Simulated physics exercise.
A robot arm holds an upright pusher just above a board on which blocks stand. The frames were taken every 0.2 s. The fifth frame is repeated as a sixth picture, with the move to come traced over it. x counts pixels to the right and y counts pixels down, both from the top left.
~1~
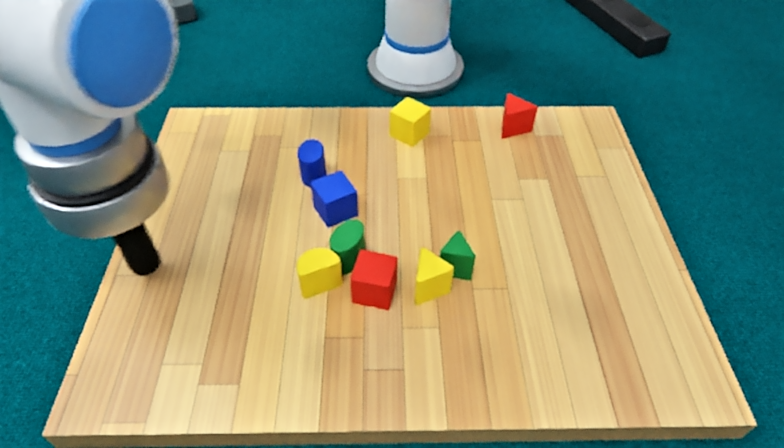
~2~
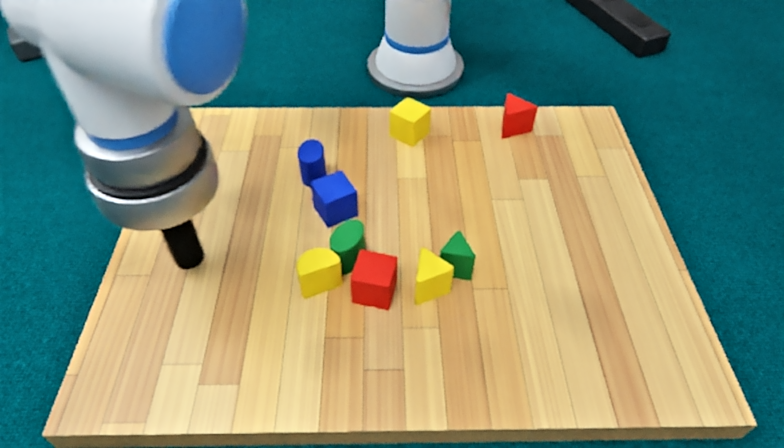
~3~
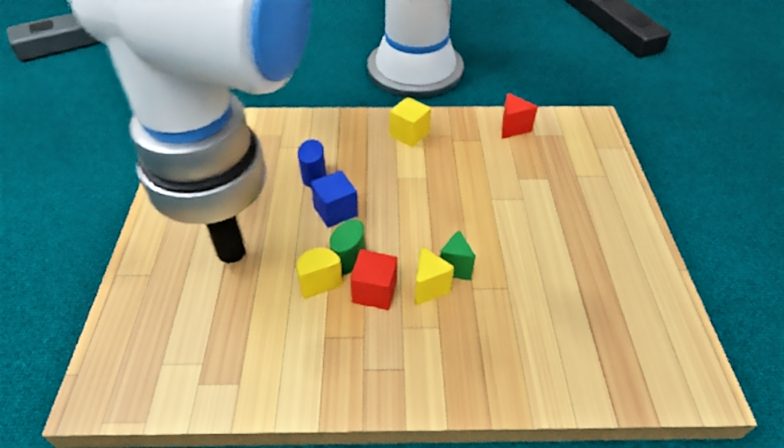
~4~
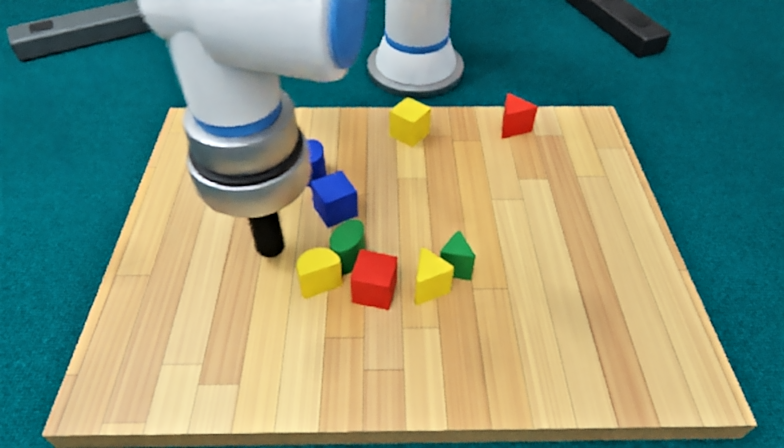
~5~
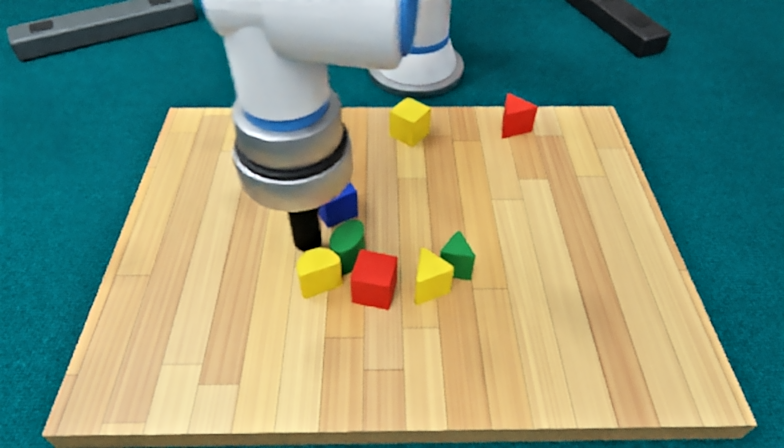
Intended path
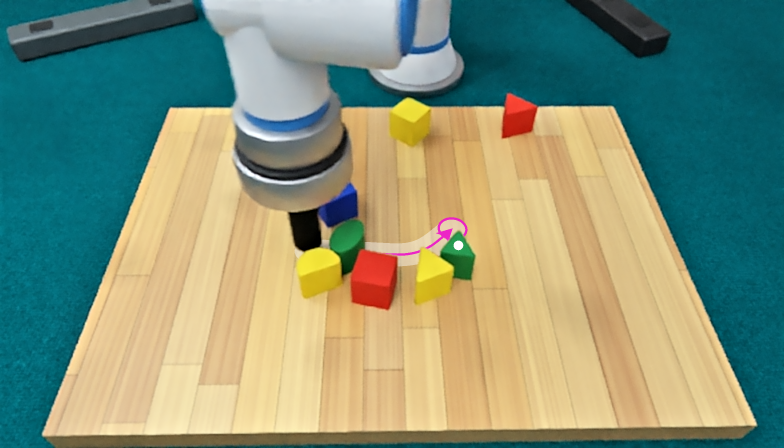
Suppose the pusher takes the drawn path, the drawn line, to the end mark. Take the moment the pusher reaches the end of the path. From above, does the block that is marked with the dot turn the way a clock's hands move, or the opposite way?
Looking from above, the answer is counterclockwise.
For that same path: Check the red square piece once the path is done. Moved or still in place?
Moved away.
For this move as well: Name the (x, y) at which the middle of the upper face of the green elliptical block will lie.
At roughly (431, 249).
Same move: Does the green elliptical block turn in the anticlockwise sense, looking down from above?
No.
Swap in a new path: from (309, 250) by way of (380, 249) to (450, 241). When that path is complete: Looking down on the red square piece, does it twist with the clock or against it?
The twist is clockwise.
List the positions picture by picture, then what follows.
Pusher tip (146, 264); block tops, green elliptical block (347, 235); red square piece (374, 267); yellow triangular block (431, 265); green triangular block (458, 245), in the first picture.
Pusher (190, 258); blocks unchanged, in the second picture.
Pusher (231, 252); blocks unchanged, in the third picture.
Pusher (271, 247); blocks unchanged, in the fourth picture.
Pusher (308, 241); green elliptical block (347, 235); red square piece (374, 267); yellow triangular block (431, 265); green triangular block (458, 245), in the fifth picture.
Path on the board, from (309, 250) through (362, 253) and (414, 253) to (453, 229); the dot is on the green triangular block.
On the path given first. One third of the way, pusher (362, 244); green elliptical block (387, 241), turned 20° clockwise; red square piece (386, 276), turned 30° clockwise.
Two thirds of the way, pusher (415, 244); green elliptical block (431, 249), turned 45° clockwise; red square piece (391, 279), turned 50° clockwise; yellow triangular block (441, 272), turned 50° clockwise; green triangular block (466, 245), turned 25° anticlockwise.
At the end, pusher (454, 220); green elliptical block (431, 249), turned 45° clockwise; red square piece (391, 279), turned 50° clockwise; yellow triangular block (441, 272), turned 50° clockwise; green triangular block (466, 245), turned 25° anticlockwise.
